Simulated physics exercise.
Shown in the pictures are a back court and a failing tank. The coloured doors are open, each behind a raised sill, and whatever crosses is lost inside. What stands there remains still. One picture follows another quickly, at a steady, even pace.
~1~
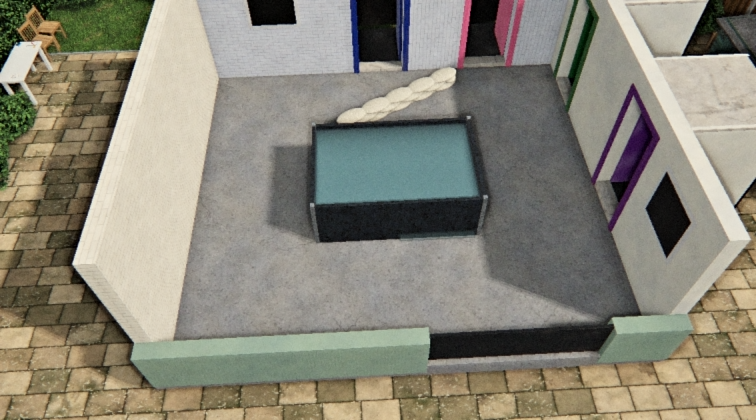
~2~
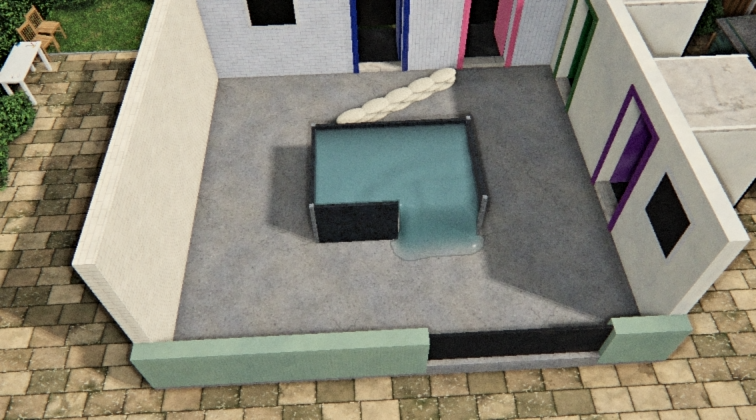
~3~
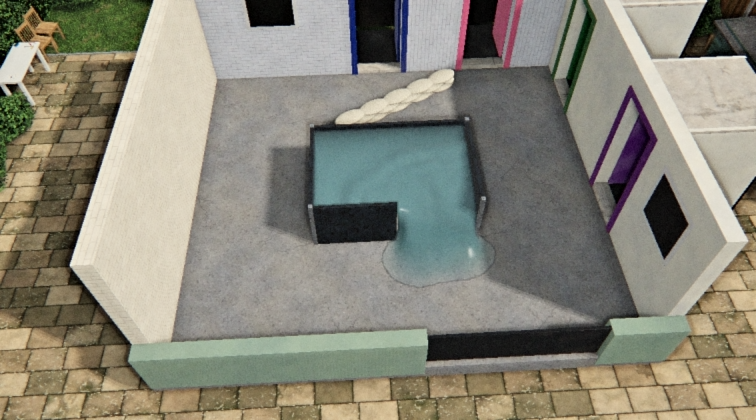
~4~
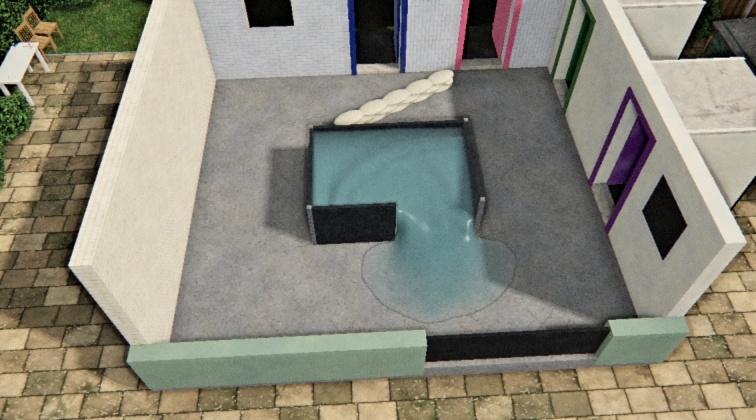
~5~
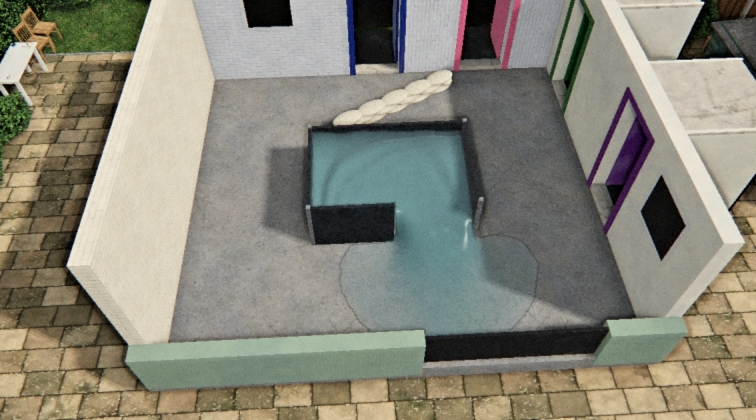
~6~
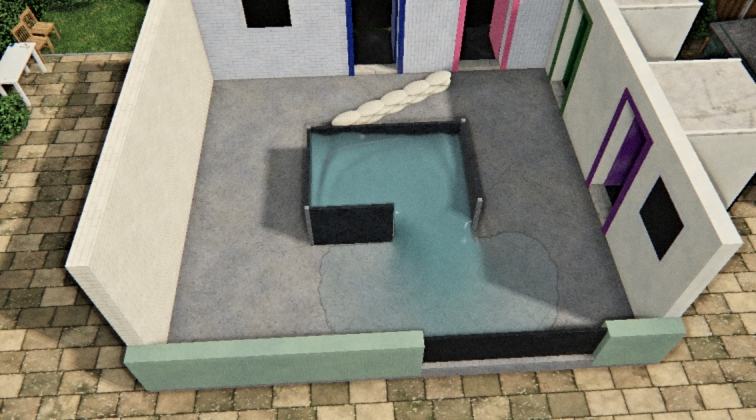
A walled back court of grey paving is seen from high above, with blue and pink doorways at the back and green and purple ones on the right. A dark-sided tank of blue-green water stands mid-court before a pale twisted roll, with low green walls in front. Part of the tank's front opens, and water pours out, spreading forward and sideways across the floor.
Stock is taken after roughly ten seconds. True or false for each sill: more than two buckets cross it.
Blue door - true; purple door - false; pink door - true; green door - true.
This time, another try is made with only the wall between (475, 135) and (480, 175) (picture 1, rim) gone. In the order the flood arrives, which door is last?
The blue-painted one.
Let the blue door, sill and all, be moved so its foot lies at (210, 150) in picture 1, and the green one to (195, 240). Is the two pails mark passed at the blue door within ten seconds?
Then: Blue door stays under.
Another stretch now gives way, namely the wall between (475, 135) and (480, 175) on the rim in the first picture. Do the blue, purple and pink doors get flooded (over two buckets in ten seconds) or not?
Result - blue door: Below the limit; purple door: Above the limit; pink door: Above the limit.
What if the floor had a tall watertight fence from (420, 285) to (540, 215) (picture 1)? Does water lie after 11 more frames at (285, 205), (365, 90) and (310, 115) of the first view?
Results in order: Bone-dry / bone-dry / bone-dry.
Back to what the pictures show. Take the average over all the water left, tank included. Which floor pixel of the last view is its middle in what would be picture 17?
Roughly (422, 253) in the last picture.
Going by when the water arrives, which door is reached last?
That would be the blue one.
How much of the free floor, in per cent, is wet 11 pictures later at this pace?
That comes to about 30 per cent.
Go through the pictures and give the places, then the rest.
In the first frame, still water in the tank at (395, 163).
In the second frame, the front is at (480, 238), out from the gap at (438, 222).
In the third frame, water pours out at (436, 225) and has run to (407, 280).
In the fourth frame, water pours out at (435, 227) and has run to (425, 318).
In the fifth frame, water pours out at (434, 228) and has run to a hidden place.
In the sixth frame, the front is at a hidden place, out from the gap at (432, 228).
A moment on, water covers 20 % of the floor; the blue door not reached, the purple door not reached, the pink door not reached, the green door not reached.
Next, water covers 30 % of the floor; the blue door not reached, the purple door wet at the sill, nothing in, the pink door not reached, the green door not reached.
Then, water covers 65 % of the floor; the blue door not reached, the purple door wet at the sill, nothing in, the pink door not reached, the green door wet at the sill, nothing in.
Later, water covers 95 % of the floor; the blue door wet at the sill, nothing in, the purple door under two buckets in, the pink door over two buckets in, the green door under two buckets in.
In the end, water covers 95 % of the floor; the blue door over two buckets in, the purple door under two buckets in, the pink door far over two buckets in, the green door far over two buckets in.
